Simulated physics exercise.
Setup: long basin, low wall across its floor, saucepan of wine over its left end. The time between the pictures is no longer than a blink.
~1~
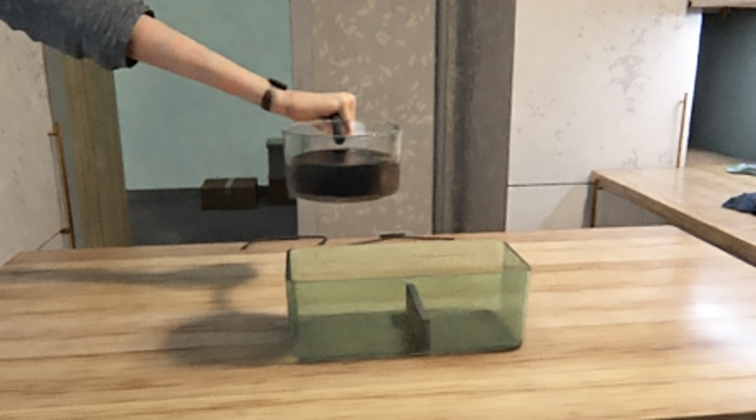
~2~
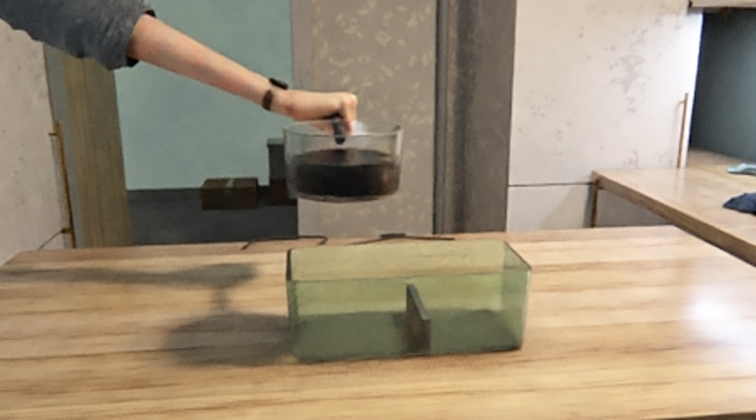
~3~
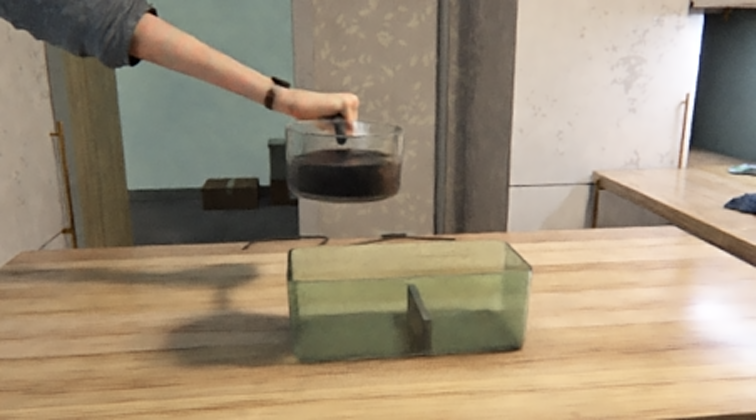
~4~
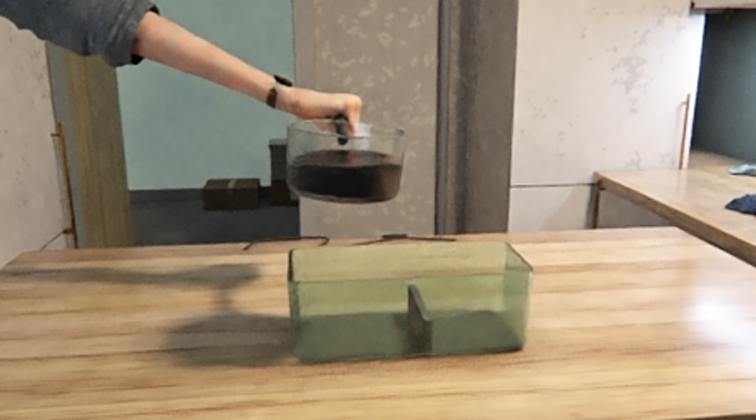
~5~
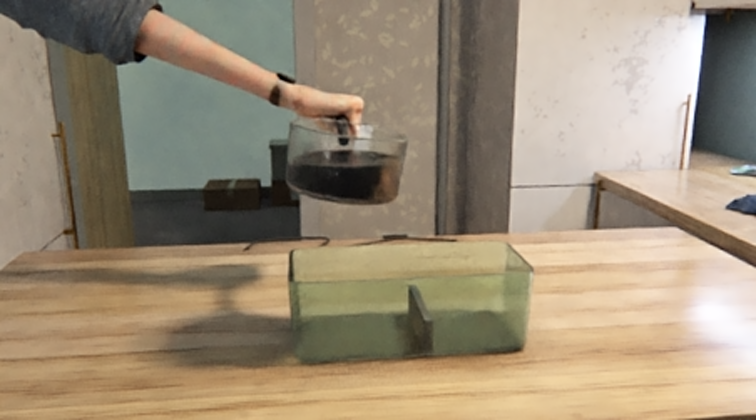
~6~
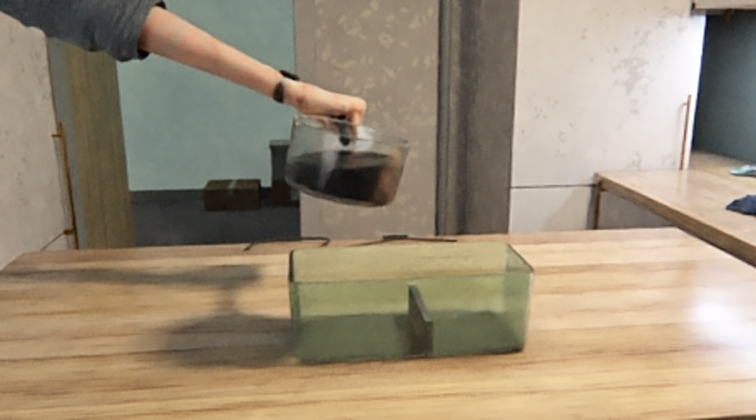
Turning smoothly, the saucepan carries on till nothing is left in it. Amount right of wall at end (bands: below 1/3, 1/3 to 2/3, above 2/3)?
I expect what gathers right of the wall to rise past two thirds.
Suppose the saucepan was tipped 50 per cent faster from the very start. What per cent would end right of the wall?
65 per cent or thereabouts.
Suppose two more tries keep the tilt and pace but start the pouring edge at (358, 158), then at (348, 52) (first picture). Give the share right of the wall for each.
You'd get 0 percent from the first and 25 percent from the second.
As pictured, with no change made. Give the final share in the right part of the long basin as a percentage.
Roughly 75 in a hundred.
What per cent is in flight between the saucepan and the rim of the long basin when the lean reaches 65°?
Airborne fraction: Approx. 25 %.
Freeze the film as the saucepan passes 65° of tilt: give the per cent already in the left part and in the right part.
Left side around 0 per cent; right side around 5 per cent.
A moment on, the saucepan is tipped part way and 74 per cent is still to pour, 0 is left of the wall and 3 right of it.
Next, the saucepan is tipped on its side and 18 per cent is still to pour, 6 is left of the wall and 62 right of it.
Then the saucepan is tipped right over and 1 per cent is still to pour, 23 is left of the wall and 74 right of it.
Later the saucepan is tipped right over and 0 per cent is still to pour, 26 is left of the wall and 74 right of it.
At rest 26 per cent lies left of the wall, 74 right of it and 0 outside.
